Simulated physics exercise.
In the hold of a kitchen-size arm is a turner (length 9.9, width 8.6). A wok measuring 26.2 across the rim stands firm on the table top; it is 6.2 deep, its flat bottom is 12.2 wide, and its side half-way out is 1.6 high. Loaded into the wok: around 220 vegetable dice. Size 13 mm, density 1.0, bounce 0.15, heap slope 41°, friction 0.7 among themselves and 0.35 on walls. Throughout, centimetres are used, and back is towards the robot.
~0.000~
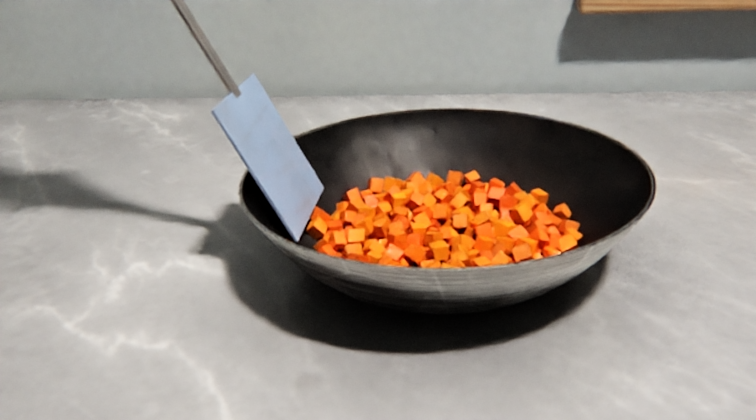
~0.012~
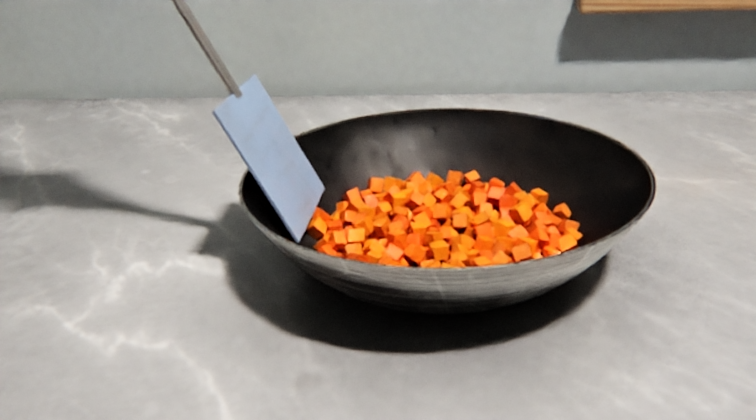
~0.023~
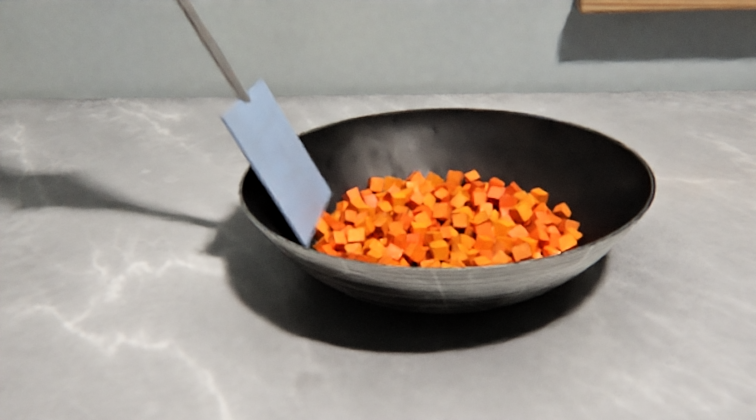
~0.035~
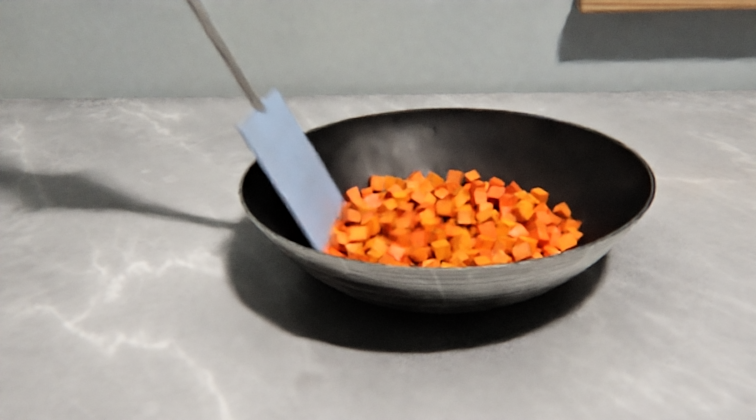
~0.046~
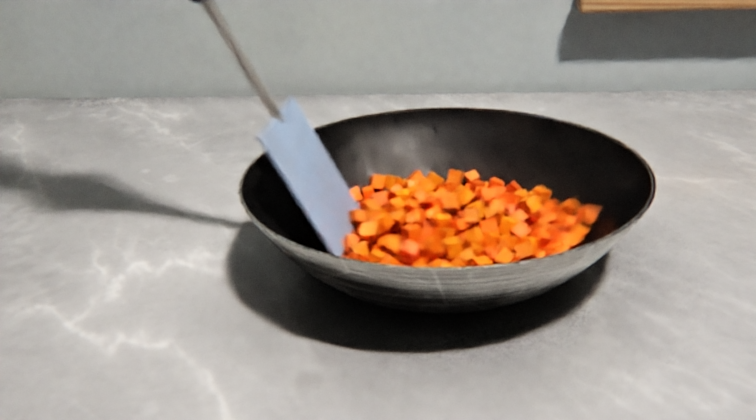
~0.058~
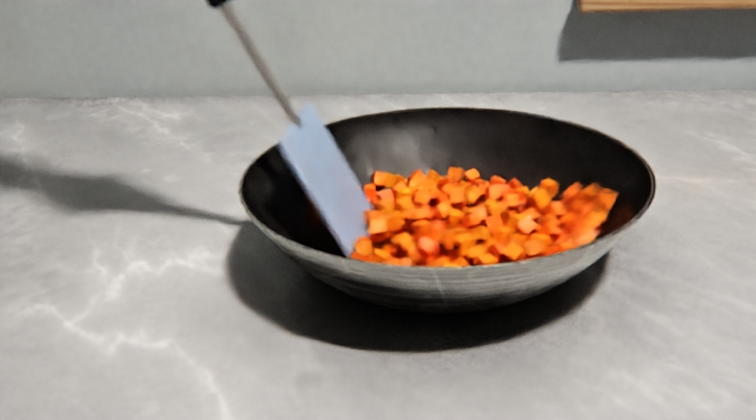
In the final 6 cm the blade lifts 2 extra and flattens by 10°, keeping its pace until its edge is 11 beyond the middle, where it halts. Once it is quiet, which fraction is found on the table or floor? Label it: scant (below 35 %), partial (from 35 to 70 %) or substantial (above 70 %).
Partial (from 35 to 70 %).
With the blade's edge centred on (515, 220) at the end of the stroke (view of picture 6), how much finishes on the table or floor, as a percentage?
I'd put it near 25 per cent.
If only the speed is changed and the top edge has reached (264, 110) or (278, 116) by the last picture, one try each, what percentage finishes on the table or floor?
Around 55 per cent, then around 55 per cent.
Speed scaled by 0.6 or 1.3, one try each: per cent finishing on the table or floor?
About 50 and 60 per cent.
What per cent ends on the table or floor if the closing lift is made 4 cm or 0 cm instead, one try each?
60 and 60 %.
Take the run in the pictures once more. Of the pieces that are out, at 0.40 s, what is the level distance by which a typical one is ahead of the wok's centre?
Roughly 28 cm.
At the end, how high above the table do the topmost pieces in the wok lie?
It reaches roughly 3.0 cm.
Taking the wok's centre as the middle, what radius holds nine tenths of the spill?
Some 55 cm from the centre.
After 0.11 s, sloping 64°, highest piece 13 above the table; 215 in the wok, 7 on the blade or in flight.
After 0.17 s, sloping 62°, highest piece 20 above the table; 200 in the wok, 22 on the blade or in flight.
After 0.40 s, sloping 54°, highest piece 22 above the table; 92 in the wok, 23 on the table or floor, 107 on the blade or in flight.
After 1.45 s, sloping 54°, highest piece 3 above the table; 130 on the table or floor, 92 in the wok.
In the end, 130 on the table or floor, 92 in the wok. That is 59 % on the table or floor.
